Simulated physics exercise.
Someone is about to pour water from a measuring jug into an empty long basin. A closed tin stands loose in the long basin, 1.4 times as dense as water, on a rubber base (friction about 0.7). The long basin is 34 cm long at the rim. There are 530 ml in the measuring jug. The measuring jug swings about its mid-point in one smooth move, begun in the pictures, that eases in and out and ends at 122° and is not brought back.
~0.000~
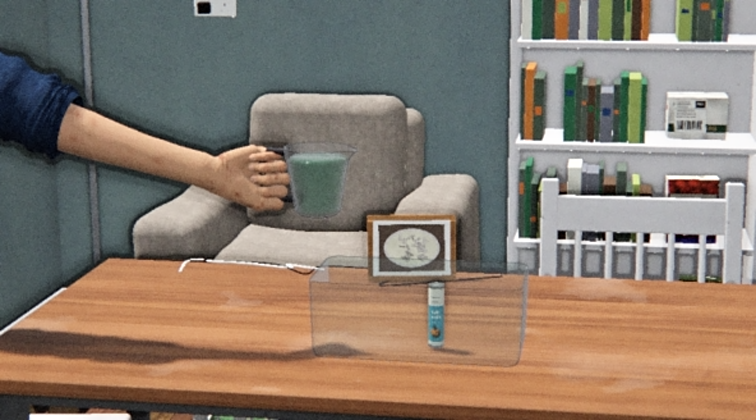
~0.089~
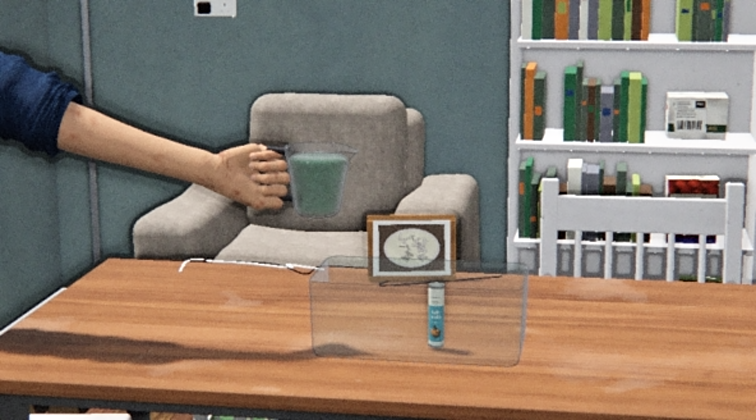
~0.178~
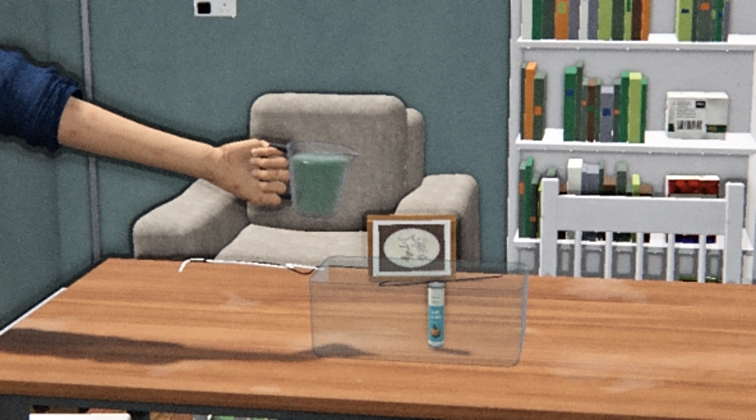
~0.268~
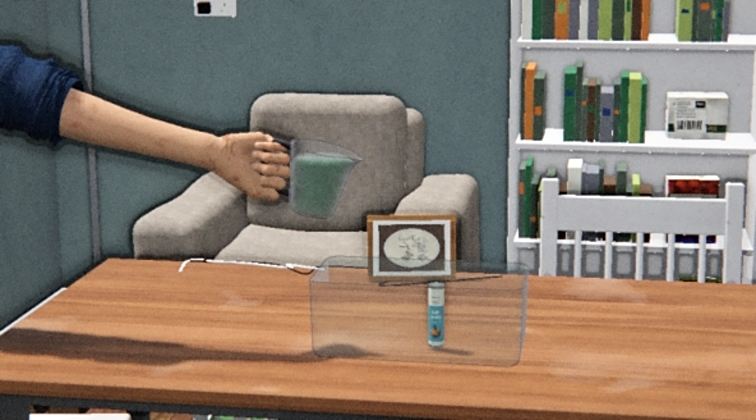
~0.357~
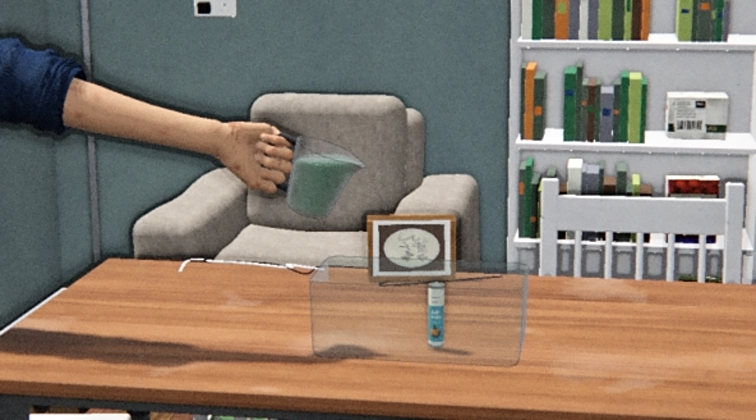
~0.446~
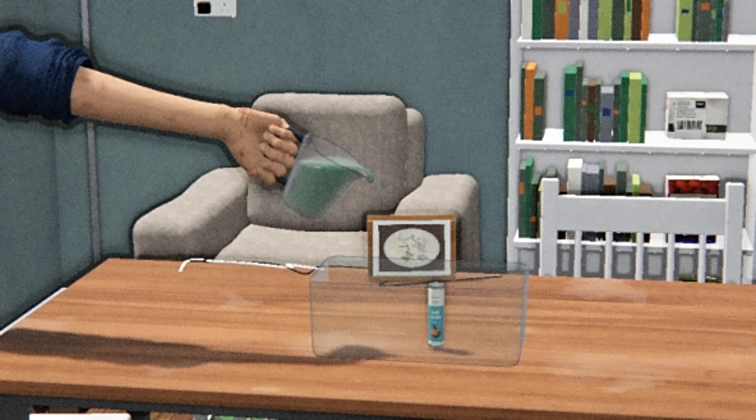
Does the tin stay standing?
It remains upright.
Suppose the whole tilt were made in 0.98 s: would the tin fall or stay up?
Then it keeps standing.
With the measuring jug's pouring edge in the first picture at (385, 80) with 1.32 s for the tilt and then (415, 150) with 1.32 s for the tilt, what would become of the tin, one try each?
First it topples; then it remains upright.
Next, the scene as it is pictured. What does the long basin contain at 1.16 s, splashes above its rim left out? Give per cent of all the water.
Near 94 in a hundred.
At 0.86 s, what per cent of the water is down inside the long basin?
Some 32 per cent.
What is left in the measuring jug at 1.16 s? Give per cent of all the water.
Some 1 per cent.
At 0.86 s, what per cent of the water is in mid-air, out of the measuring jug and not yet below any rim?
About 24 per cent.
Then, 0.86 s in, the tilt is 89° and 42 per cent is still to pour; the tin stands where it began.
Then, 1.16 s in, the tilt is 118° and 1 per cent is still to pour; the tin stands where it began.
Then, 1.48 s in, the tilt is 122° and 0 per cent is still to pour; the tin stands where it began.
Then, 1.82 s in, the tilt is 122° and 0 per cent is still to pour; the tin stands where it began.
Finally, the tin stands where it began.
